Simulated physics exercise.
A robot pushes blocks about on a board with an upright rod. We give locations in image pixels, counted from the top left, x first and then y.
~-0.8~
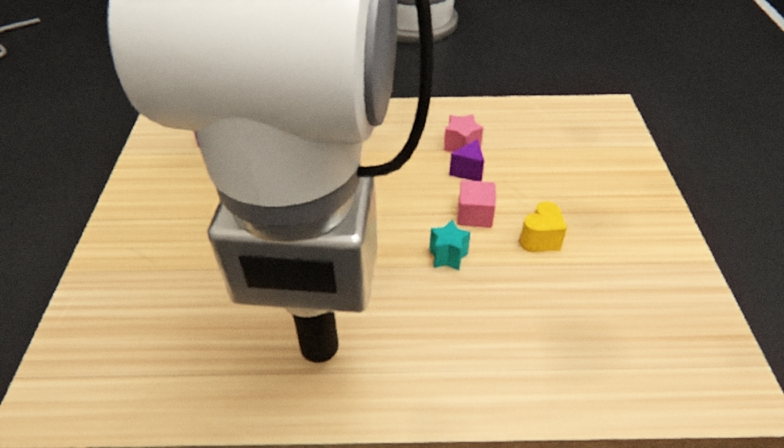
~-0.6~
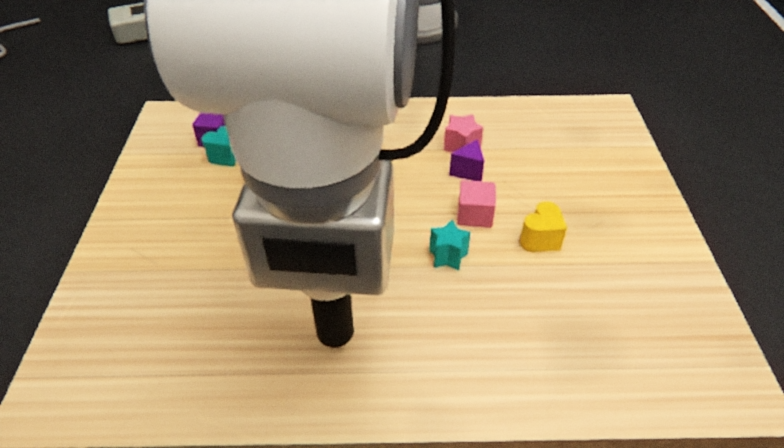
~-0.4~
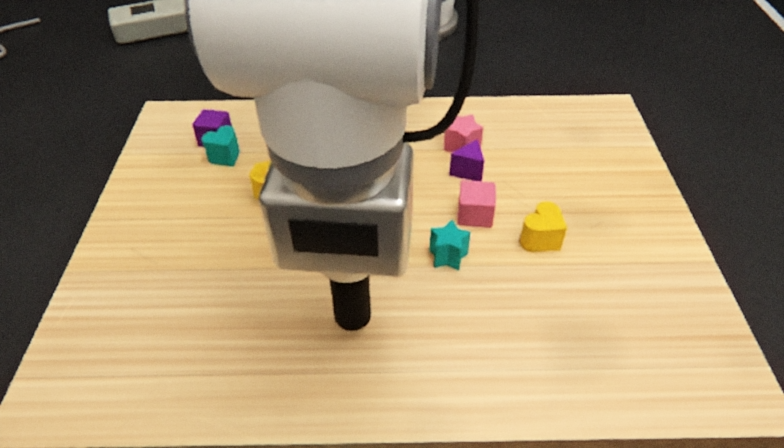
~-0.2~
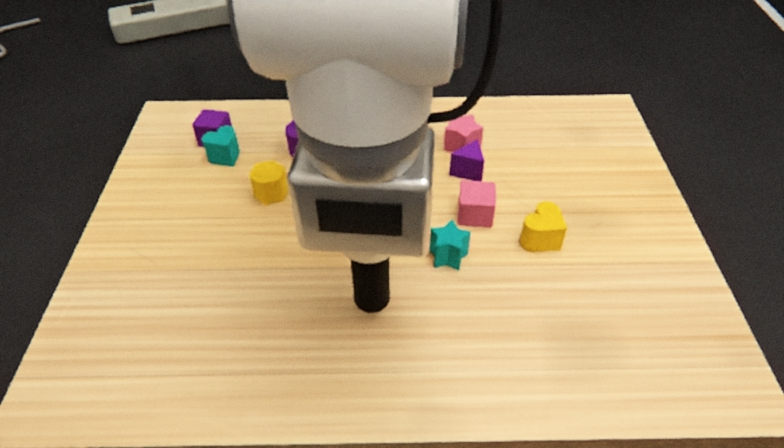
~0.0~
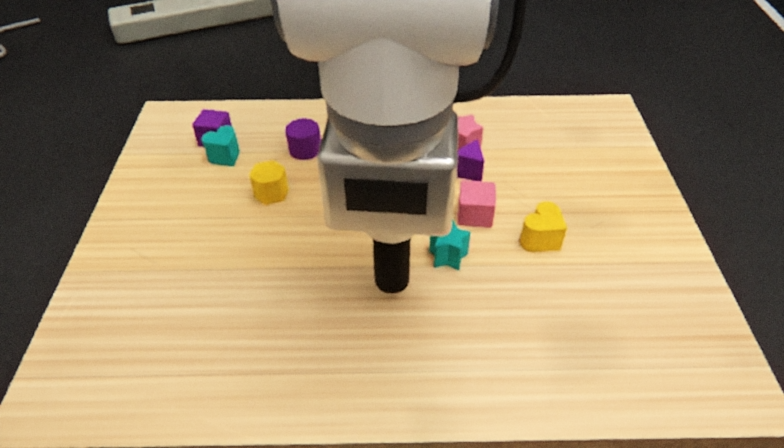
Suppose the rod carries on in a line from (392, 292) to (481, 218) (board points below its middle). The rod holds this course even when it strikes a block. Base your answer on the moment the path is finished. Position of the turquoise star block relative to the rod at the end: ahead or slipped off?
Looking at the end of the path, the turquoise star block has slipped free of the rod.
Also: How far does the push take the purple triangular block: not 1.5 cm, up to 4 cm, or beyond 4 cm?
Displaced less than 1.5 cm.
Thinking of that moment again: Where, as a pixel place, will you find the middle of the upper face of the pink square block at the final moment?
It will likely be found at (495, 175).
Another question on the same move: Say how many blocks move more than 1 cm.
Two.
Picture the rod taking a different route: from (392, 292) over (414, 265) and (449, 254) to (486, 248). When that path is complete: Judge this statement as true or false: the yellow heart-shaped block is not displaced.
Verdict: False.
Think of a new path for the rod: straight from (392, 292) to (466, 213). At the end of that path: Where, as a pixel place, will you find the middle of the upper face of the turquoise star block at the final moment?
About (475, 223).
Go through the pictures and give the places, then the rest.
Rod's lower end at (320, 347); turquoise star block at (450, 234); purple triangular block at (471, 151); pink square block at (478, 192); yellow heart-shaped block at (546, 217), in the first picture.
Rod at (336, 332); blocks still, in the second picture.
Rod at (353, 316); blocks still, in the third picture.
Rod at (372, 299); blocks still, in the fourth picture.
Rod at (392, 280); turquoise star block at (450, 234); purple triangular block at (471, 151); pink square block at (478, 192); yellow heart-shaped block at (546, 217), in the fifth picture.
What follows on the original path. One third of the way, rod at (425, 253); turquoise star block at (454, 233).
Two thirds of the way, rod at (454, 229); turquoise star block at (486, 219).
At the end, rod at (482, 206); turquoise star block at (504, 213), turned 60° clockwise; purple triangular block still; pink square block at (495, 175); yellow heart-shaped block still.
